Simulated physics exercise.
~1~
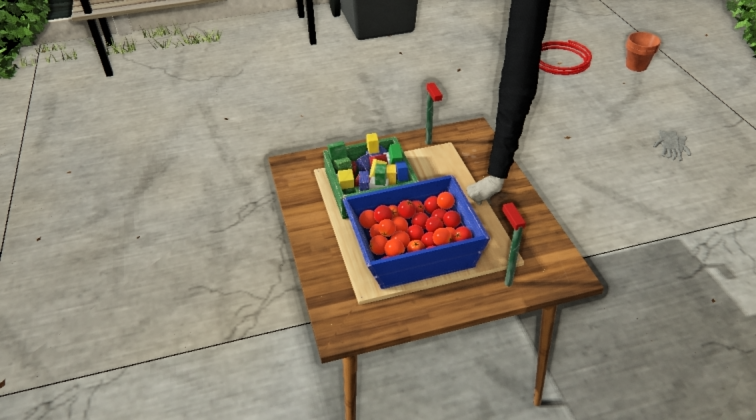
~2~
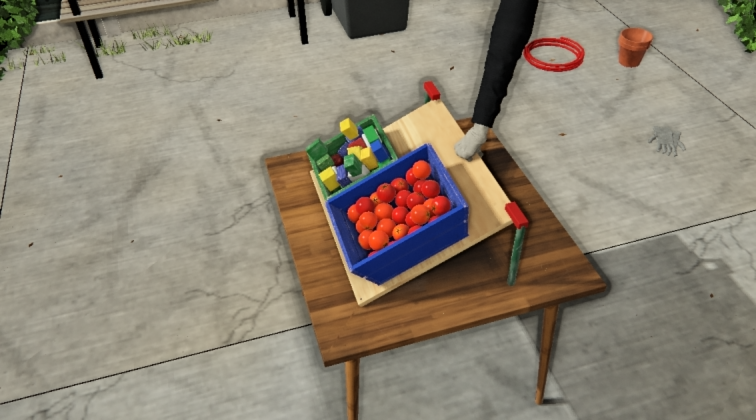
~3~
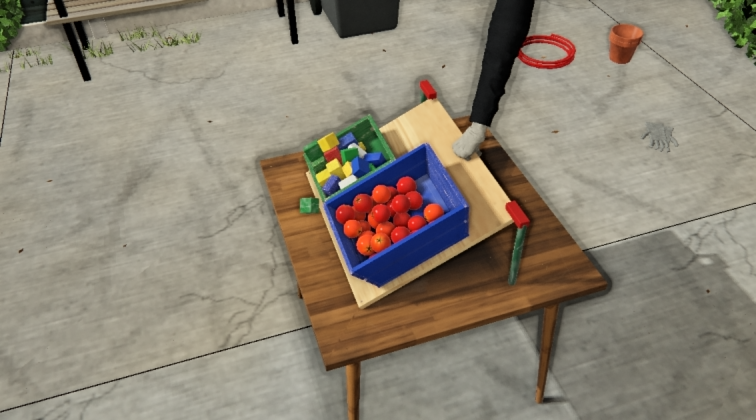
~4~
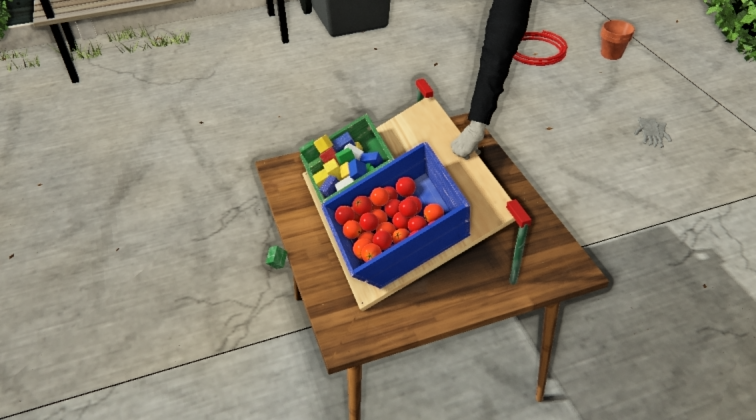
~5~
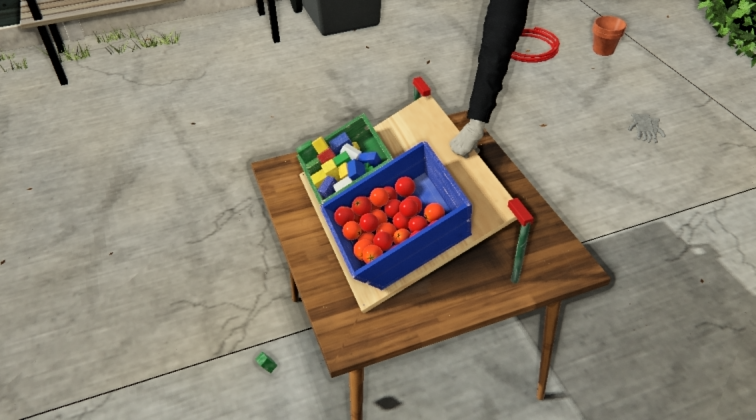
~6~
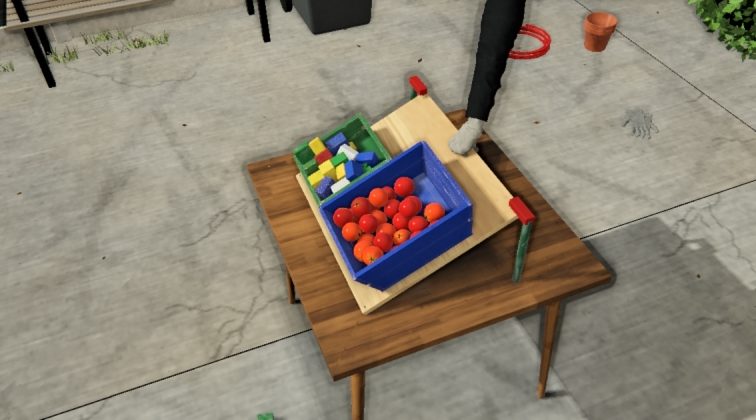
A hinged board is tilted up by a hand, and one green toy brick falls out.
